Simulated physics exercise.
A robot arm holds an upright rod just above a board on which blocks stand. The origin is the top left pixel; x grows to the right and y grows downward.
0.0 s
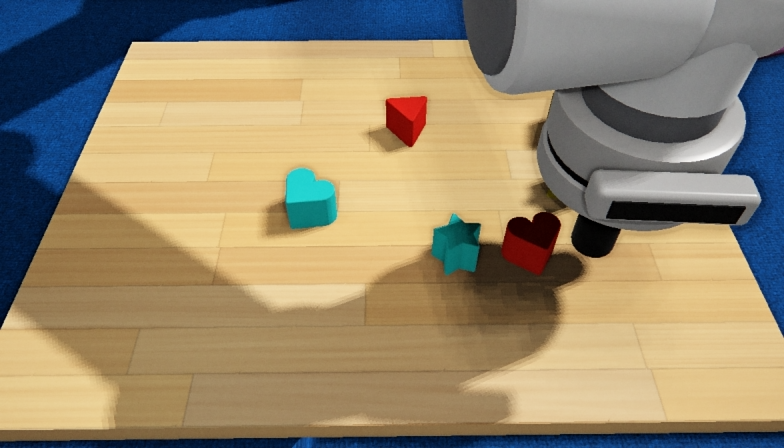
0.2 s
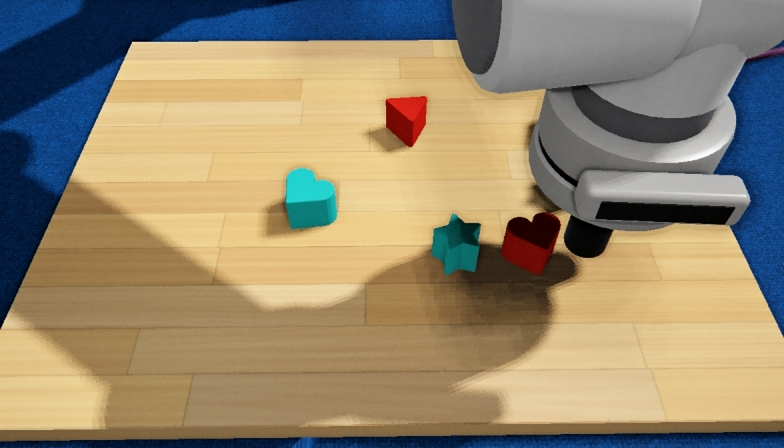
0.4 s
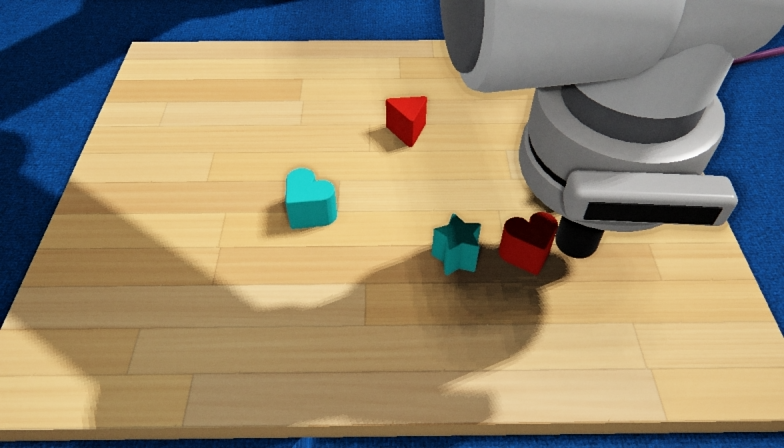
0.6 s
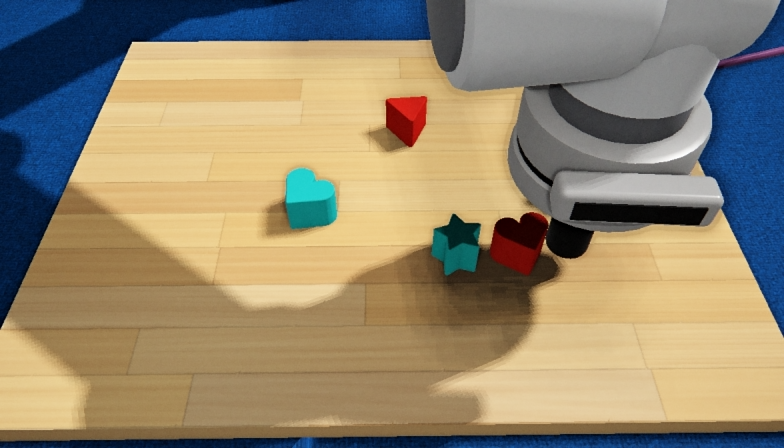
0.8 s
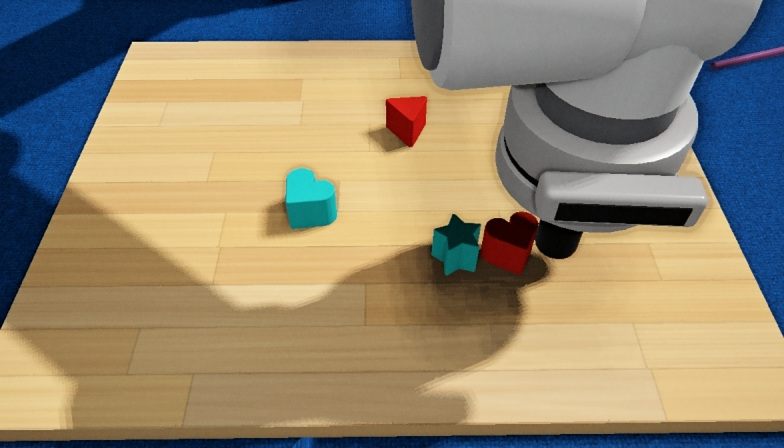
On a wooden board, a robot arm moving left and nudging a red heart block slightly closer to a turquoise star-shaped block.
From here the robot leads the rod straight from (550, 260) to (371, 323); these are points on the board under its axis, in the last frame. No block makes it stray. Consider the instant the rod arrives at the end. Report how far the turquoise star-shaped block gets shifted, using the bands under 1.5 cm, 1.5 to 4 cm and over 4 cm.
It slides somewhere between 1.5 and 4 cm.
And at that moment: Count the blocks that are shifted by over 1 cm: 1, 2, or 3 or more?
I'm going with two.
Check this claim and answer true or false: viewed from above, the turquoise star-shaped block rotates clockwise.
That statement is not accurate.
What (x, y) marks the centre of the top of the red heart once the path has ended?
My prediction: (470, 226).
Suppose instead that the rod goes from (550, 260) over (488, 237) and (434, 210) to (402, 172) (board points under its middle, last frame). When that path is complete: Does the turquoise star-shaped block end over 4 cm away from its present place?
Answer: Yes.
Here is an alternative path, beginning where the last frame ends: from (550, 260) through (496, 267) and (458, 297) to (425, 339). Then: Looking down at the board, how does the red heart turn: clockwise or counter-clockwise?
It rotates clockwise.
On the path given first. One third of the way, rod (497, 265); turquoise star-shaped block (430, 228), turned 25° anticlockwise; red heart (472, 227), turned 35° clockwise.
Two thirds of the way, rod (433, 287); turquoise star-shaped block (428, 228), turned 25° anticlockwise; red heart (470, 226), turned 40° clockwise.
At the end, rod (370, 309); turquoise star-shaped block (428, 228), turned 25° anticlockwise; red heart (470, 226), turned 40° clockwise; yellow star-shaped block in place.
